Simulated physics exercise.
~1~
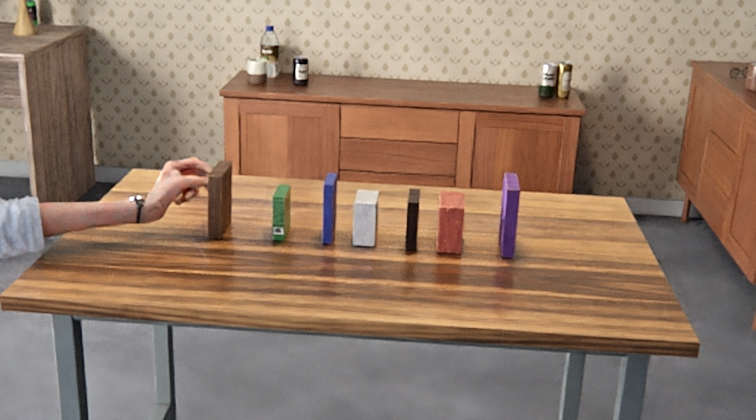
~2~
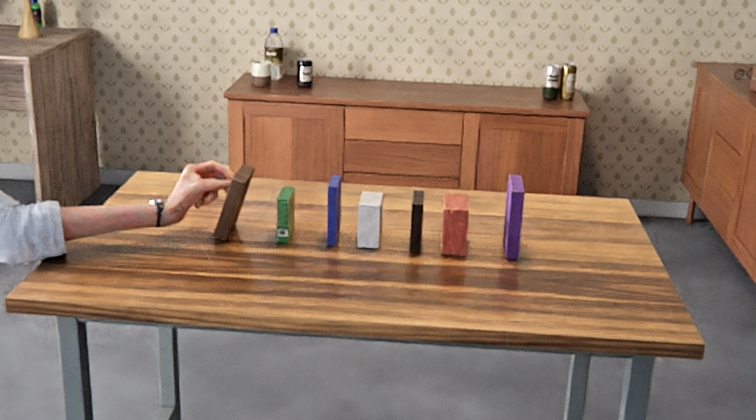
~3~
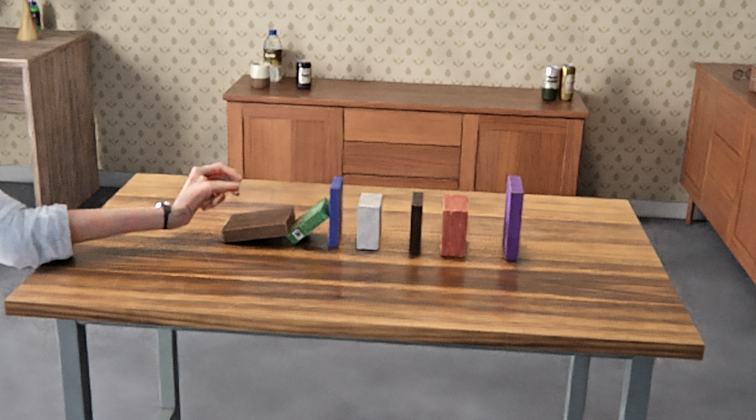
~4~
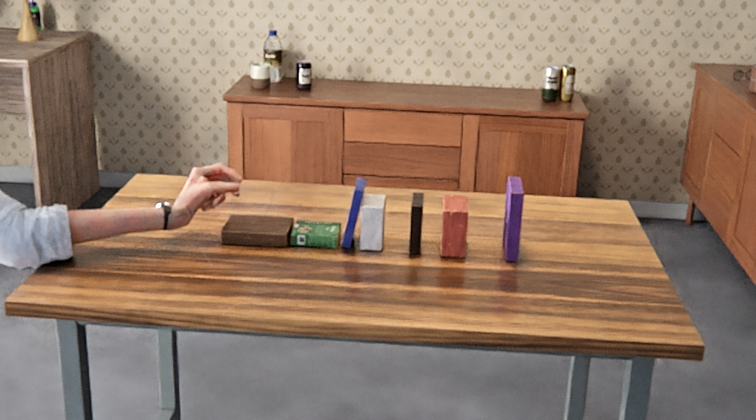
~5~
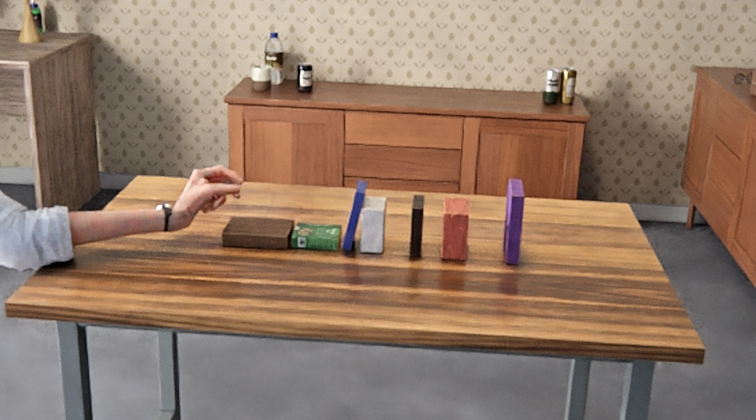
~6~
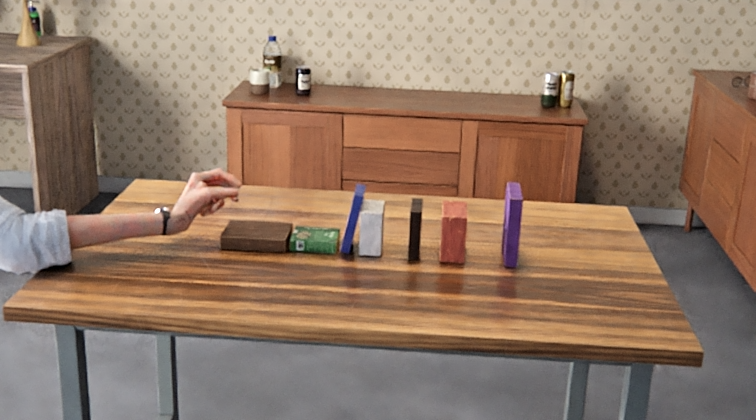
On a wooden table, a hand tips a brown board rightward in a row of upright pieces; it knocks over the green packet, which falls against the blue board, leaving it leaning on the white block while the black, red and purple boards stay standing.
